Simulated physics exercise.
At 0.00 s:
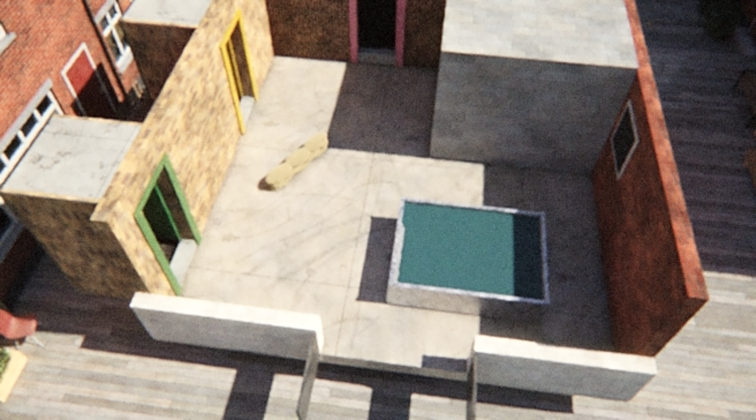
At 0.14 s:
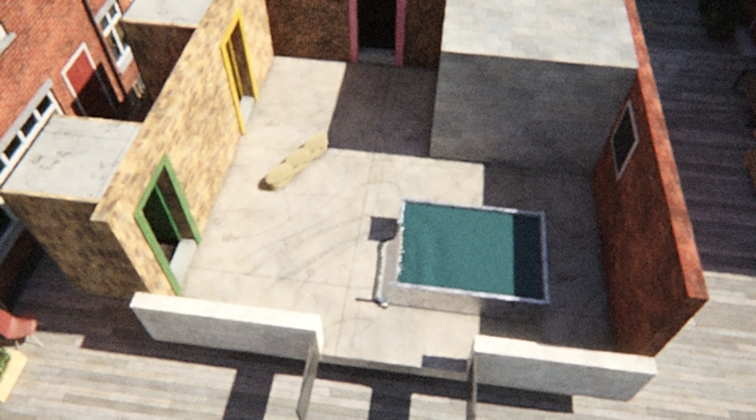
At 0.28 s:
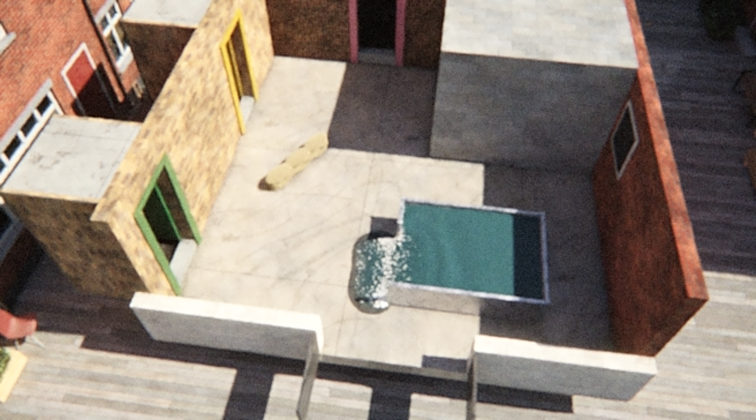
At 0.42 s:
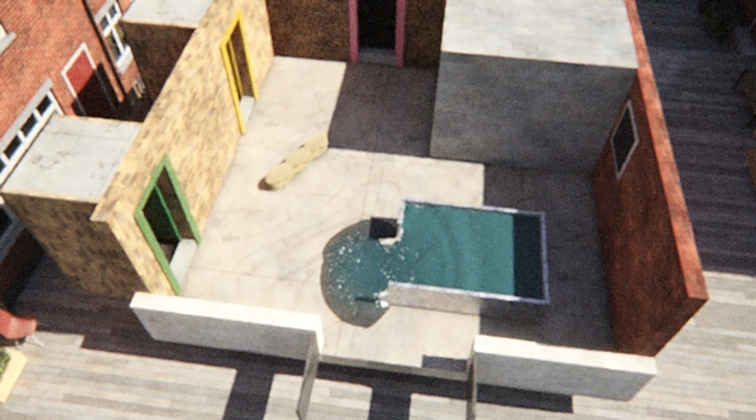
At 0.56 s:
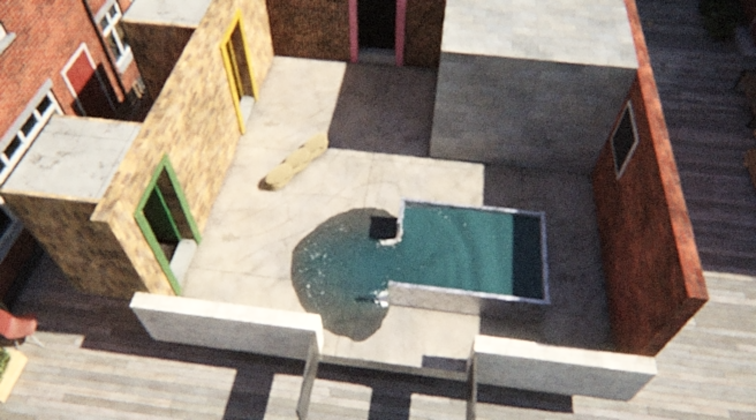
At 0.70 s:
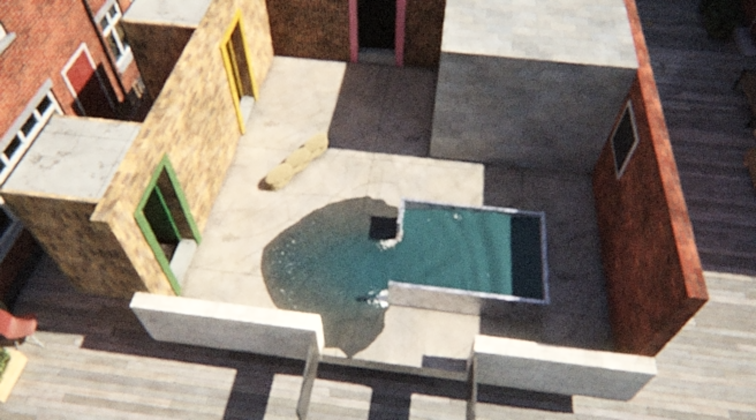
In a walled yard with a green door and a yellow door, the left side of a water tank gave way, and water poured out and spread leftward across the pale floor in a widening pool.
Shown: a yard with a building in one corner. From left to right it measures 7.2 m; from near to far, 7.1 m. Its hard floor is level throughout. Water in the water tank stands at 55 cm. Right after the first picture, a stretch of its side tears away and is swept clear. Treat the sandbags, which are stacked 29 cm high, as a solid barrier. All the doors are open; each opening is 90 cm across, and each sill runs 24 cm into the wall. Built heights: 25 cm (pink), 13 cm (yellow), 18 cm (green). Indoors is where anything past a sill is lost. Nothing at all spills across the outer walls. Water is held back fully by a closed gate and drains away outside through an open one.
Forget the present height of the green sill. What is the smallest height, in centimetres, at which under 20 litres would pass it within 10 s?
The smallest such height is roughly 22 cm.
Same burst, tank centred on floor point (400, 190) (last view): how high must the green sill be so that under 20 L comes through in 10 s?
New minimum height: Approx. 19 cm.
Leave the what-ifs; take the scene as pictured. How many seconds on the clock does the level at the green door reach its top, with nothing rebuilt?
Peak time: Around 2.6 s.
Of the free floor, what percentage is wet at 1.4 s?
Around 25 per cent of the floor.
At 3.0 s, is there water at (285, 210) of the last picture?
It is wet.
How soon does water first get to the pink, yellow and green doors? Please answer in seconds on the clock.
Front times - pink: 5.5 s, yellow: 2.6 s, green: 1.1 s.
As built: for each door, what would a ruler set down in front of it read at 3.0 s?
Pink 0, yellow 3, green 28 cm.
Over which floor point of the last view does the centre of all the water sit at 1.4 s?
Centre of mass: About (421, 267) px.
After 1.4 s water covers 25 % of the floor, deepest (30 cm) near (385, 279); 19 cm at the green door, 0 litres in over its 18 cm sill.
After 3.0 s water covers 35 % of the floor, deepest (32 cm) near (218, 305); 28 cm at the green door, 30 litres in over its 18 cm sill.
After 10.0 s water covers 80 % of the floor, deepest (12 cm) near (339, 67); 8 cm at the green door, 56 litres in over its 18 cm sill.
At the green door as built, the water arrived by 1.2 s and peaked near 30 cm at 2.6 s.
With a sill of 19.5 cm, 40 litres would have come in within the 10 s; with 26.5 cm, 6 litres. So under 20 litres takes about 22 cm.
